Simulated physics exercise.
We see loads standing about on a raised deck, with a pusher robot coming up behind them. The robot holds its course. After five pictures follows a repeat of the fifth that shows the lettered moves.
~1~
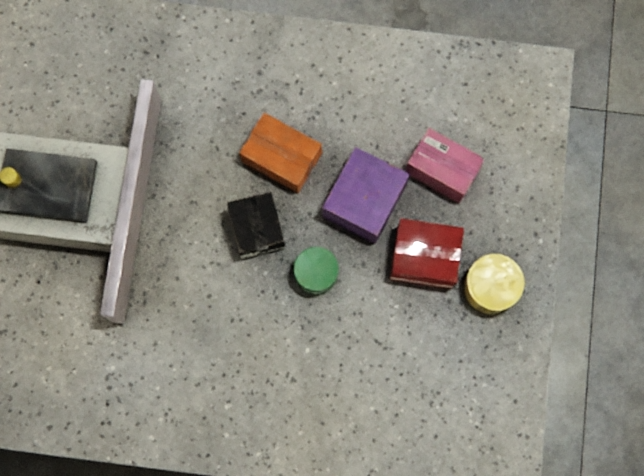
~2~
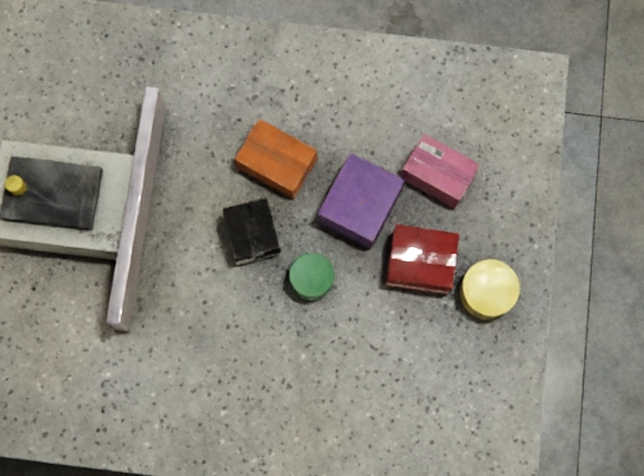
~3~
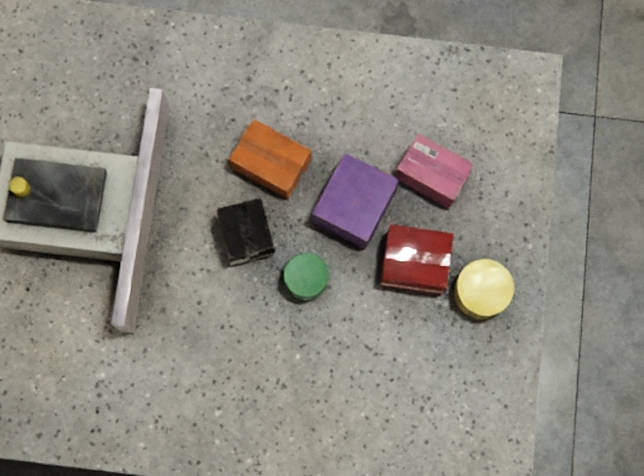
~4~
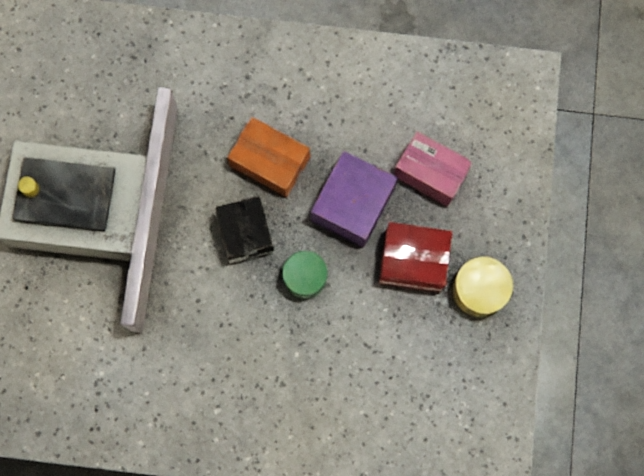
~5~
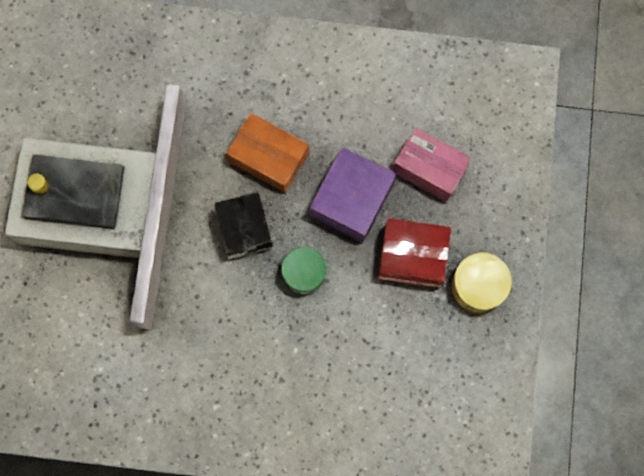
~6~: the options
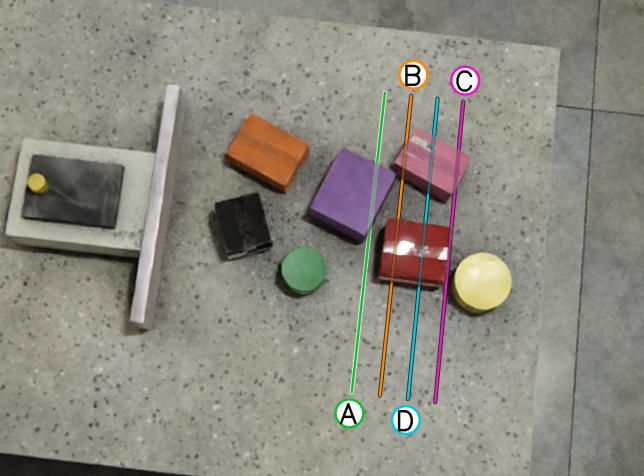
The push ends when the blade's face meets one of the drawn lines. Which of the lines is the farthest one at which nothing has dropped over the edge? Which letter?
Up to line B.
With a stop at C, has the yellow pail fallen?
Yes.
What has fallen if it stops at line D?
It is the yellow pail.
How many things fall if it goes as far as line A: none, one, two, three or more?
By then, none.
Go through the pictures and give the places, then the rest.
Red box (426, 254); pink parcel (445, 166); yellow pail (493, 285), in the first picture.
Robot (58, 193); orange parcel (277, 159), in the second picture.
Robot (62, 195); black parcel (247, 232), in the third picture.
Robot (72, 195); red box (415, 258), in the fourth picture.
Robot (80, 192); yellow pail (481, 284); orange parcel (269, 153); purple crate (353, 196), in the fifth picture.
On the copy, A at (369, 238); B at (396, 241); C at (450, 247); D at (423, 244).
On B. First, robot (167, 202); orange parcel (299, 150); green pail (313, 274).
Then, robot (254, 212); pink parcel (450, 158); orange parcel (382, 131).
Finally, robot (318, 219); yellow pail (533, 290); pink parcel (501, 141); nothing has fallen.
By contrast, A is safe but short; C drops the yellow pail; D drops the yellow pail.
